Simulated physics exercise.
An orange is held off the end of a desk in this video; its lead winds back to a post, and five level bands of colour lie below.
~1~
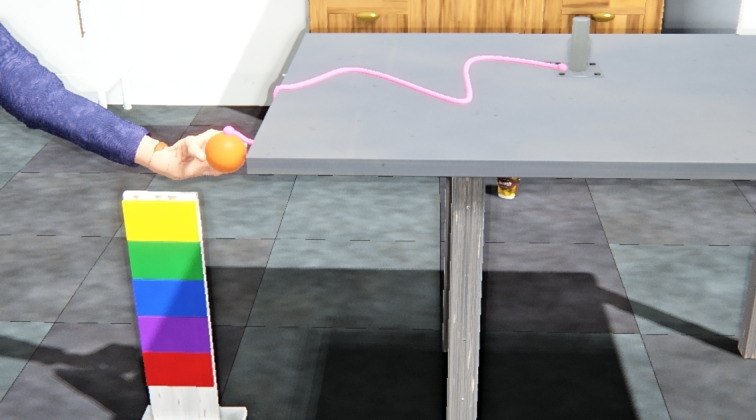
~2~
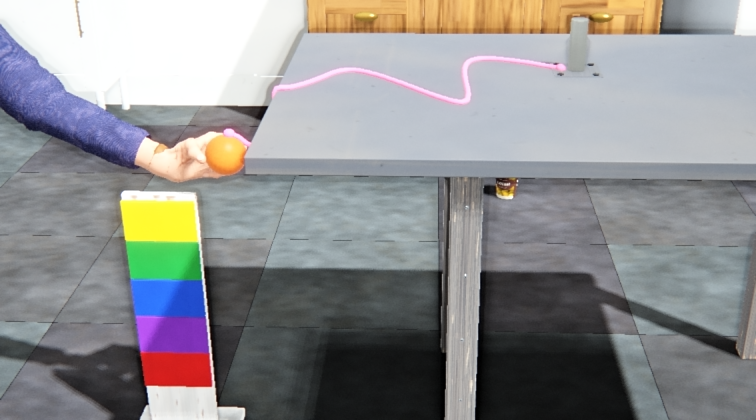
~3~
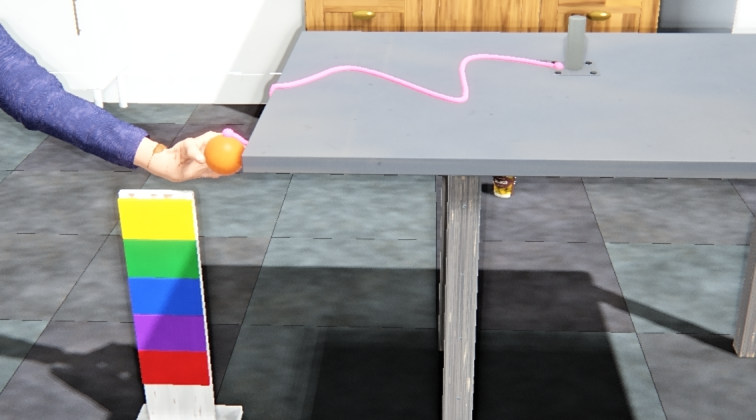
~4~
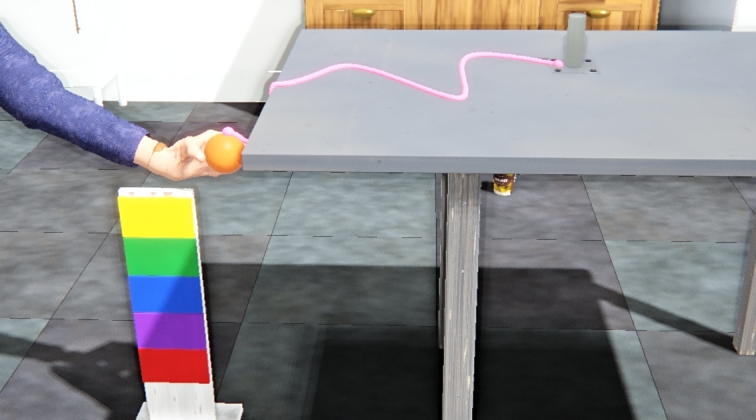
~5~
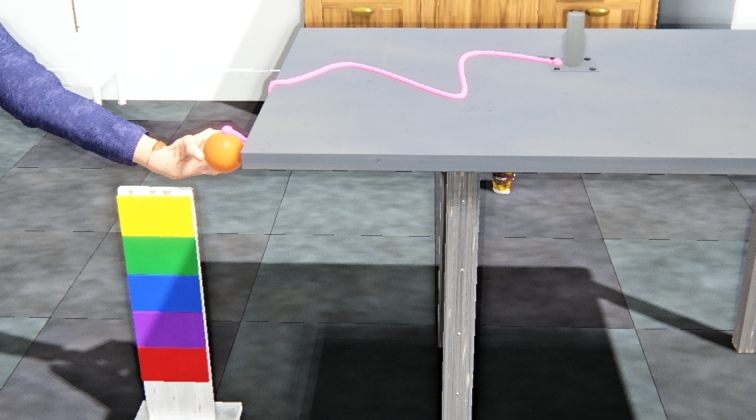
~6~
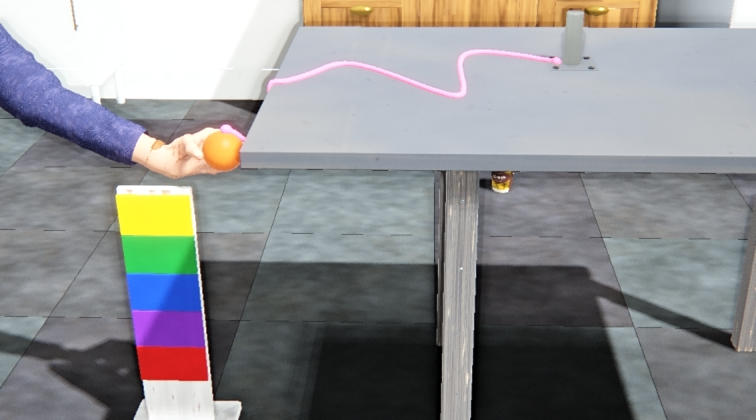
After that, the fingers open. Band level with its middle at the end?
Red band.
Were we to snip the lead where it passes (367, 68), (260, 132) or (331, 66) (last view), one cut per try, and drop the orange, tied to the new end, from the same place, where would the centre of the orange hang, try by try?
So, going through them: (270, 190) first, (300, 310) next, (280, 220) last.
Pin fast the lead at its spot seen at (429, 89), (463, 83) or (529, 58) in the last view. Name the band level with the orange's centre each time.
Green, blue, red.
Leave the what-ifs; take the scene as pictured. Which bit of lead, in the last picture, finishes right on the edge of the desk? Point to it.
Around (420, 86).
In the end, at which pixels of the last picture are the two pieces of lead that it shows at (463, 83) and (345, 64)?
(359, 75) and (280, 186).
Early on, orange near (245, 324); level with purple.
Midway, orange near (320, 345); level with red.
Near the end, orange near (275, 358); level with red.
Finally, orange near (296, 355); level with red. Its centre hangs level with the red band.
